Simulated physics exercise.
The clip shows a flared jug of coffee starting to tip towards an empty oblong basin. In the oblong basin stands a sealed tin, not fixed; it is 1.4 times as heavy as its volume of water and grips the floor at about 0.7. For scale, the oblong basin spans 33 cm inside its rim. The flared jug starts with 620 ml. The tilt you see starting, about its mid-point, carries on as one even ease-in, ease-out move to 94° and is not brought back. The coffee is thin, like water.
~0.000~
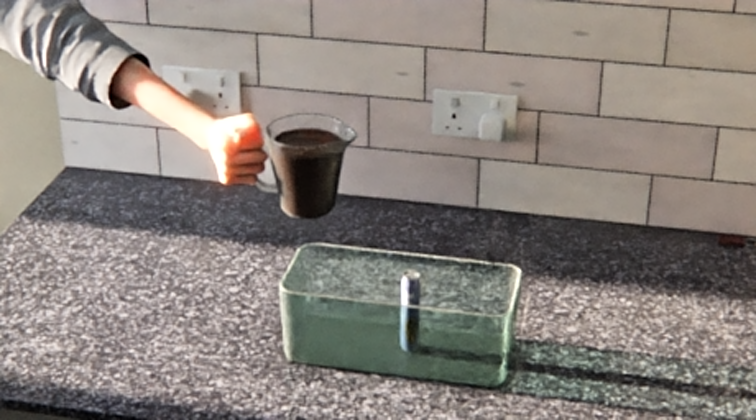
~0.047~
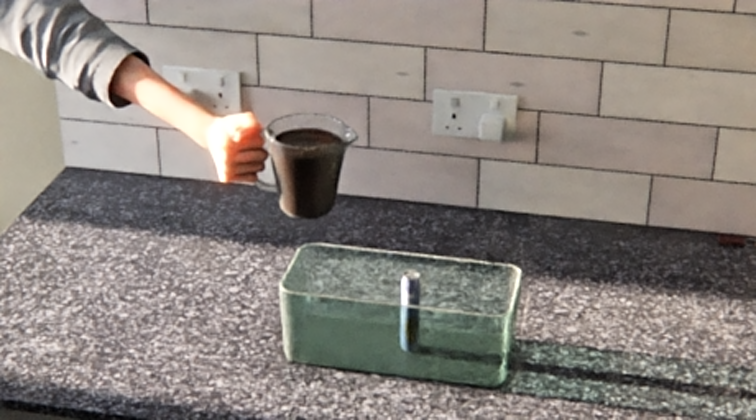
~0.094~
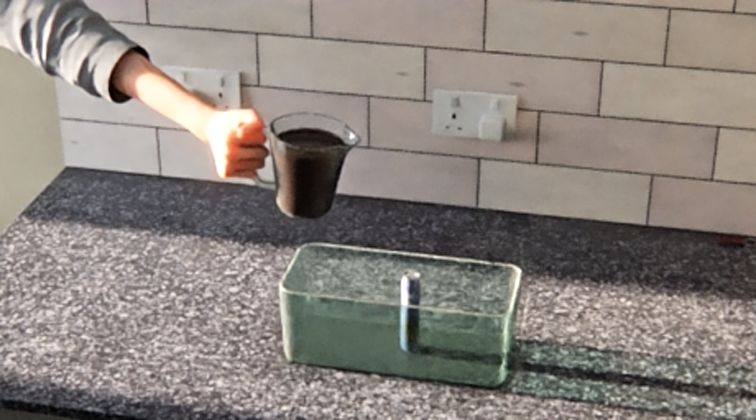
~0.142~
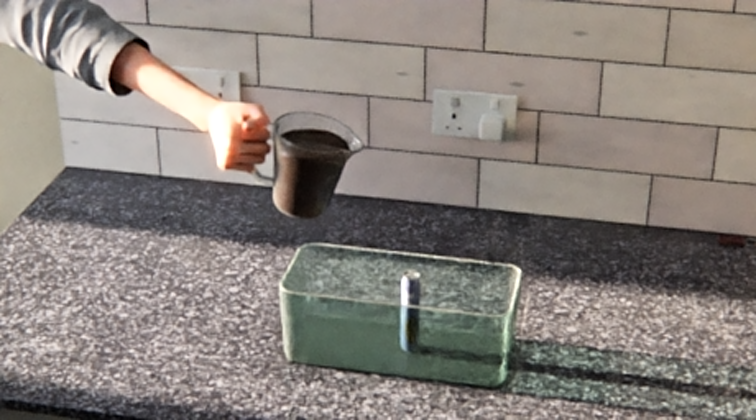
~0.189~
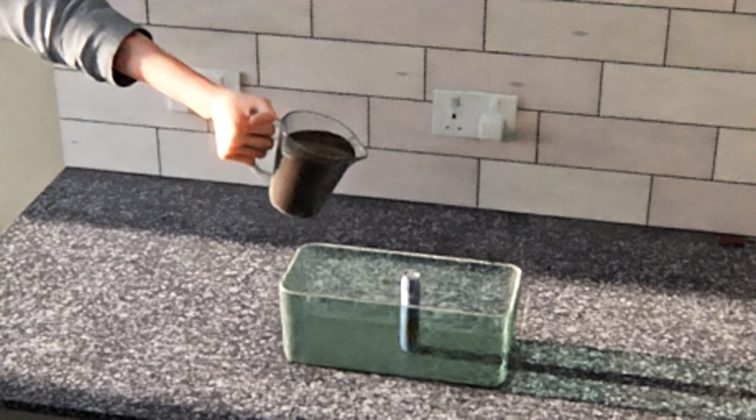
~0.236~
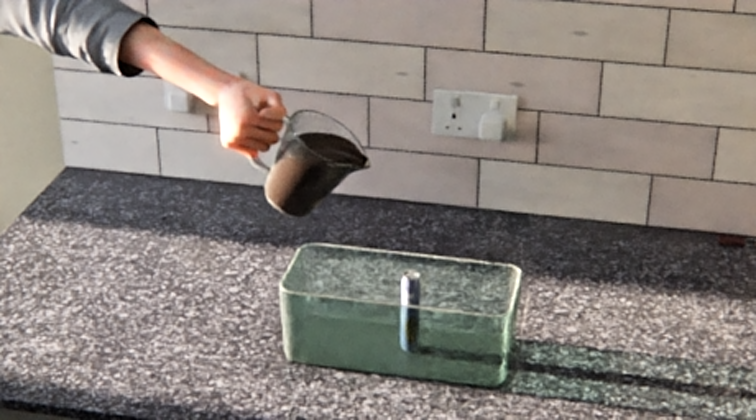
A hand holds a flared jug of coffee above an oblong basin and tilts it rightward.
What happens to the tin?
The tin topples.
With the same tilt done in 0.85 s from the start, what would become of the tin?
The tin topples.
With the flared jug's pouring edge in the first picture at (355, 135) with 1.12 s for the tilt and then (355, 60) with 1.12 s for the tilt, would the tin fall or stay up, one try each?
First it falls; then it keeps standing.
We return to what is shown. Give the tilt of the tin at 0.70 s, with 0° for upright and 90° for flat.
It is at some 5°.
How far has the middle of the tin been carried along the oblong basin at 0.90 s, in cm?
About 8 cm.
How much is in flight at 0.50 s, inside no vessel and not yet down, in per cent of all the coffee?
Near 32 in a hundred.
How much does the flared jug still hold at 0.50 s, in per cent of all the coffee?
Some 56 per cent.
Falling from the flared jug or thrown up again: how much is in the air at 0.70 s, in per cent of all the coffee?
About 18 per cent.
After 0.50 s the tilt is 86° and 56 per cent is still to pour; the tin stands where it began.
After 0.70 s the tilt is 94° and 18 per cent is still to pour; the tin leans 6°.
After 0.90 s the tilt is 94° and 4 per cent is still to pour; the tin lies on its side.
After 1.12 s the tilt is 94° and 0 per cent is still to pour; the tin lies on its side.
In the end the tin lies on its side.
